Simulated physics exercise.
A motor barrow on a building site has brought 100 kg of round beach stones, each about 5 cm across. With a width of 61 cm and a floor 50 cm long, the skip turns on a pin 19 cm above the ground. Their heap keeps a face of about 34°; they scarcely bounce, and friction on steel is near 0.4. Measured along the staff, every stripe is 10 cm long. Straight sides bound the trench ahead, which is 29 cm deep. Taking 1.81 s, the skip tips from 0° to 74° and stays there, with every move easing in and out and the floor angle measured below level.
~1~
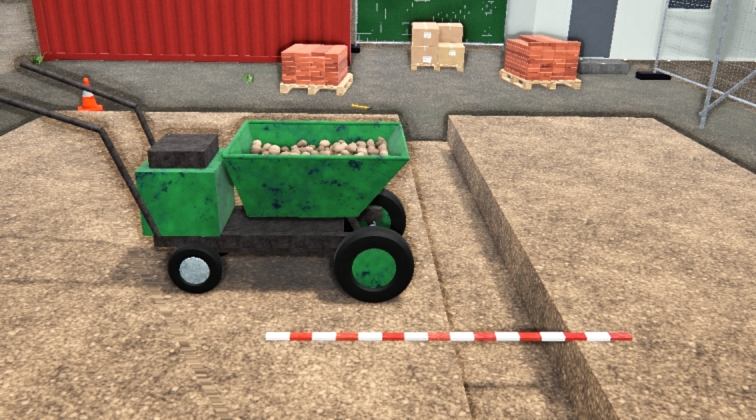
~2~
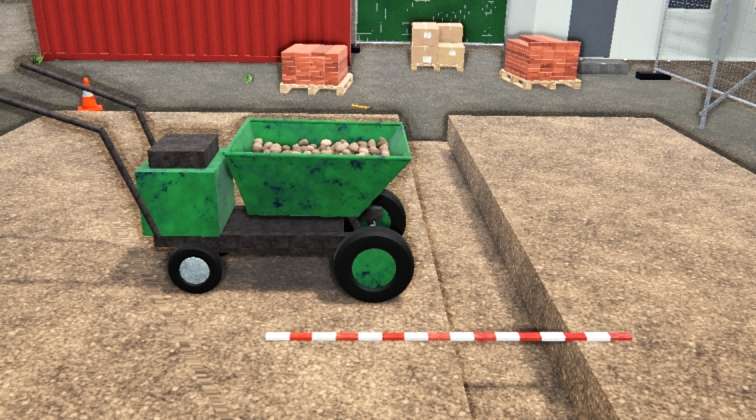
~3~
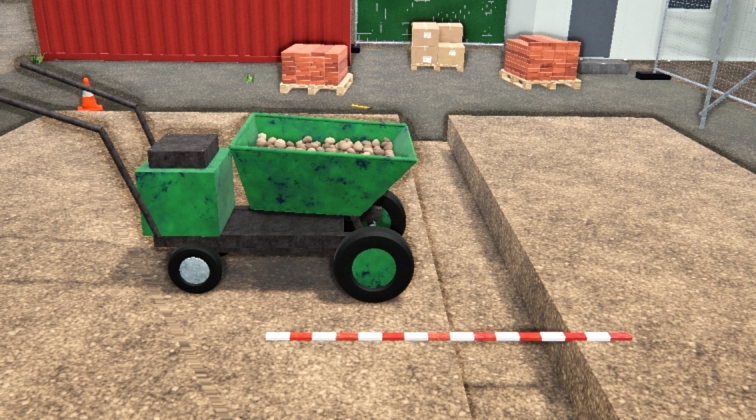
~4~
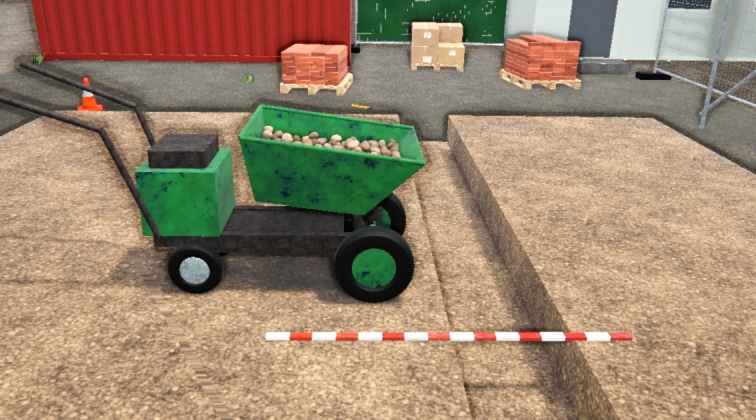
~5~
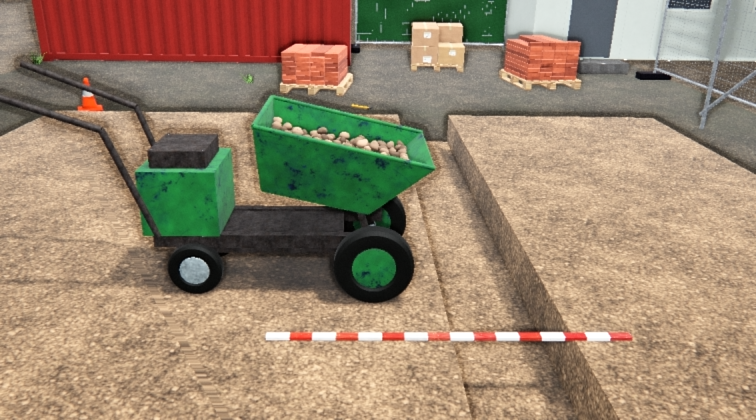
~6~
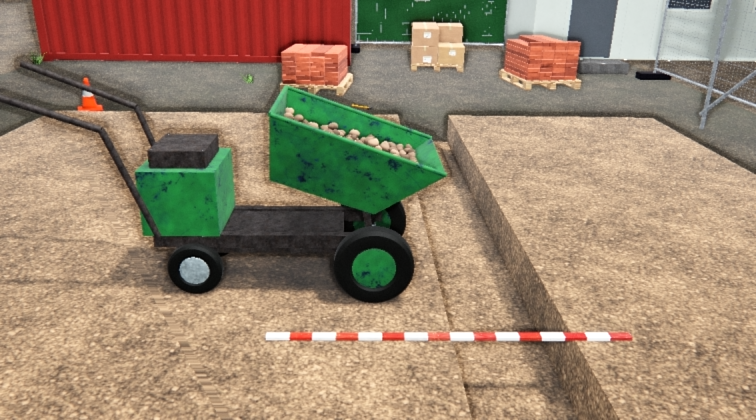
On a building site, a green motor barrow loaded with round stones stands on brown ground, facing a trench on its right. Its skip sits level at first, then tilts gradually, the left end rising and the lip swinging out to the right, while the barrow itself stays still and the stones remain inside.
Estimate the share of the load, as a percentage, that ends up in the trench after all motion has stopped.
Roughly 94 per cent of the load ends up there.
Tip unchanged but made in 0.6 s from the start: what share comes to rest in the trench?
Then about 65 per cent.
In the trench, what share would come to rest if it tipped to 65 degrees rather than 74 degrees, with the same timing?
The trench would hold about 95% of it.
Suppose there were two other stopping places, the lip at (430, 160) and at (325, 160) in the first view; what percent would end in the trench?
Roughly 70 in a hundred from the first, 95 in a hundred from the second.
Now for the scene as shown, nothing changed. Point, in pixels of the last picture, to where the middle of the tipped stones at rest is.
I'd point somewhere around (505, 313).
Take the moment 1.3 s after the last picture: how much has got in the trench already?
Around 60 per cent of it, at that instant.
Then, 0.8 s after the last picture the floor is at 63°, 100 % in the skip; the foremost stones are at (492, 217).
Then, 1.3 s after the last picture the floor is at 74°, 35 % in the skip, 60 % in the trench, 4 % past the trench; the foremost stones are at (585, 271).
Then, 1.7 s after the last picture the floor is at 74°, 9 % in the skip, 85 % in the trench, 6 % past the trench; the foremost stones are at (629, 274).
Then, 3.6 s after the last picture the floor is at 74°, 0 % in the skip, 94 % in the trench, 6 % past the trench; the foremost stones are at (639, 275).
